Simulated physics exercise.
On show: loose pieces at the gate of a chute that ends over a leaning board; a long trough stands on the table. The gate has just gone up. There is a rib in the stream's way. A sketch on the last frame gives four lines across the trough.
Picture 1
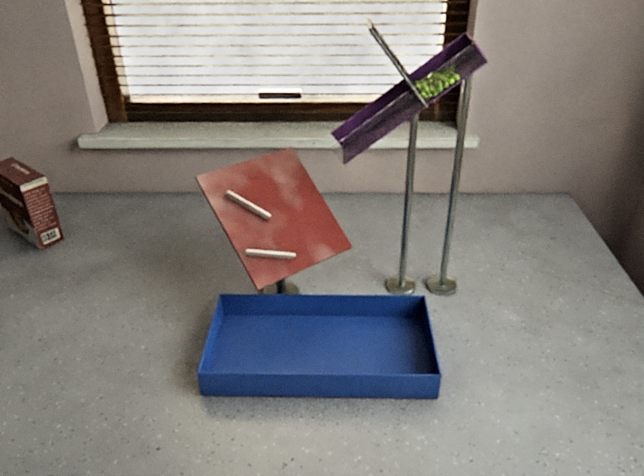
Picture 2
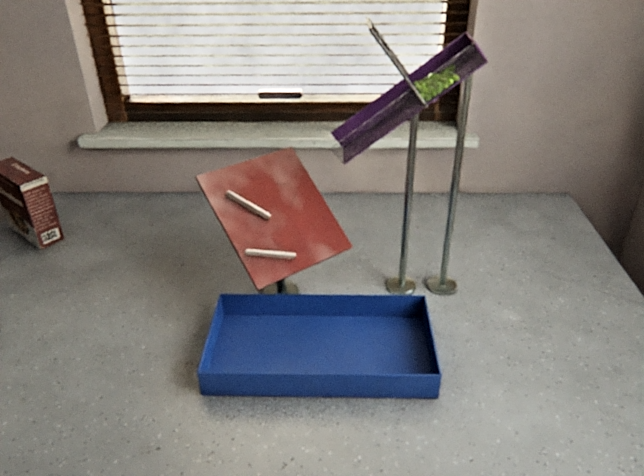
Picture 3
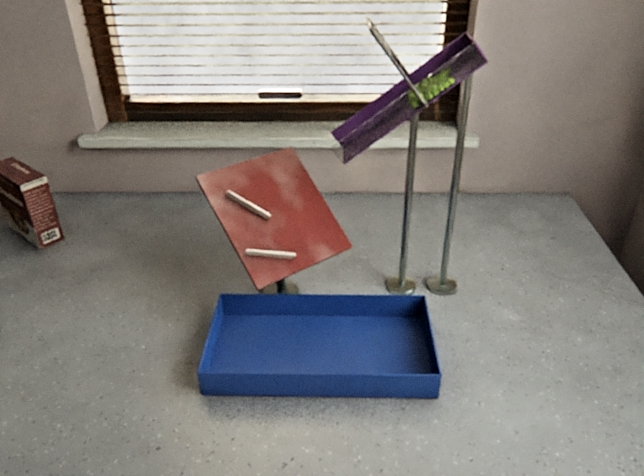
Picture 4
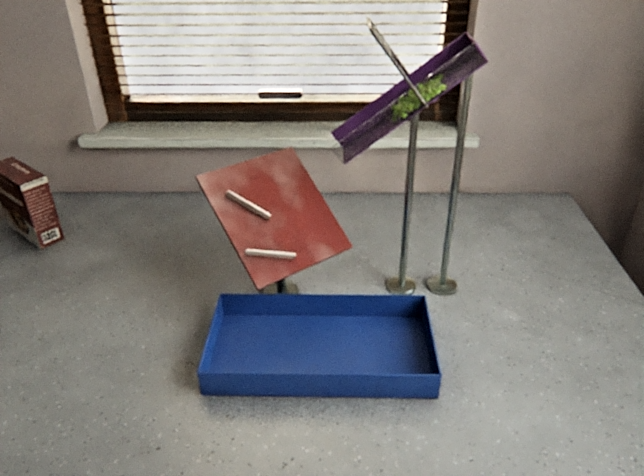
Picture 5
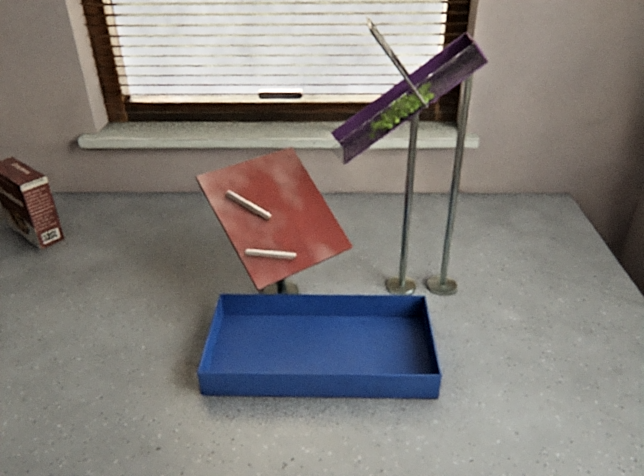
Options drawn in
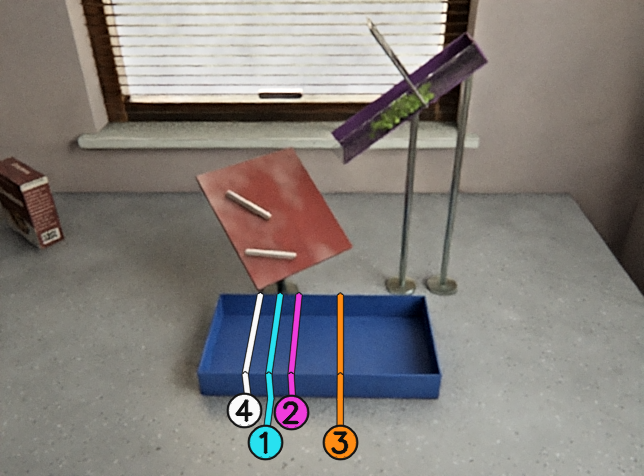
A blue tray sitting before a tilted red board with two pale ribs as green peas slide leftward down a purple chute.
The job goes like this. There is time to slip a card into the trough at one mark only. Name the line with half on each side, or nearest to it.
Go for 3.
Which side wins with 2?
Right.
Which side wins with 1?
More lands on the right.
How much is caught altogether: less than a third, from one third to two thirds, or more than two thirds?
About that: More than two thirds.
On the marked copy, line 1 crosses the front rim at (268, 373); line 2 crosses the front rim at (291, 373); line 3 crosses the front rim at (340, 374); line 4 crosses the front rim at (245, 373).
With 1, of what is caught, none on the left of the divider, all on the right.
With 2, of what is caught, a stray few on the left of the divider, nearly all on the right.
With 3, of what is caught, about two thirds on the left of the divider, about a third on the right.
With 4, of what is caught, none on the left of the divider, all on the right.
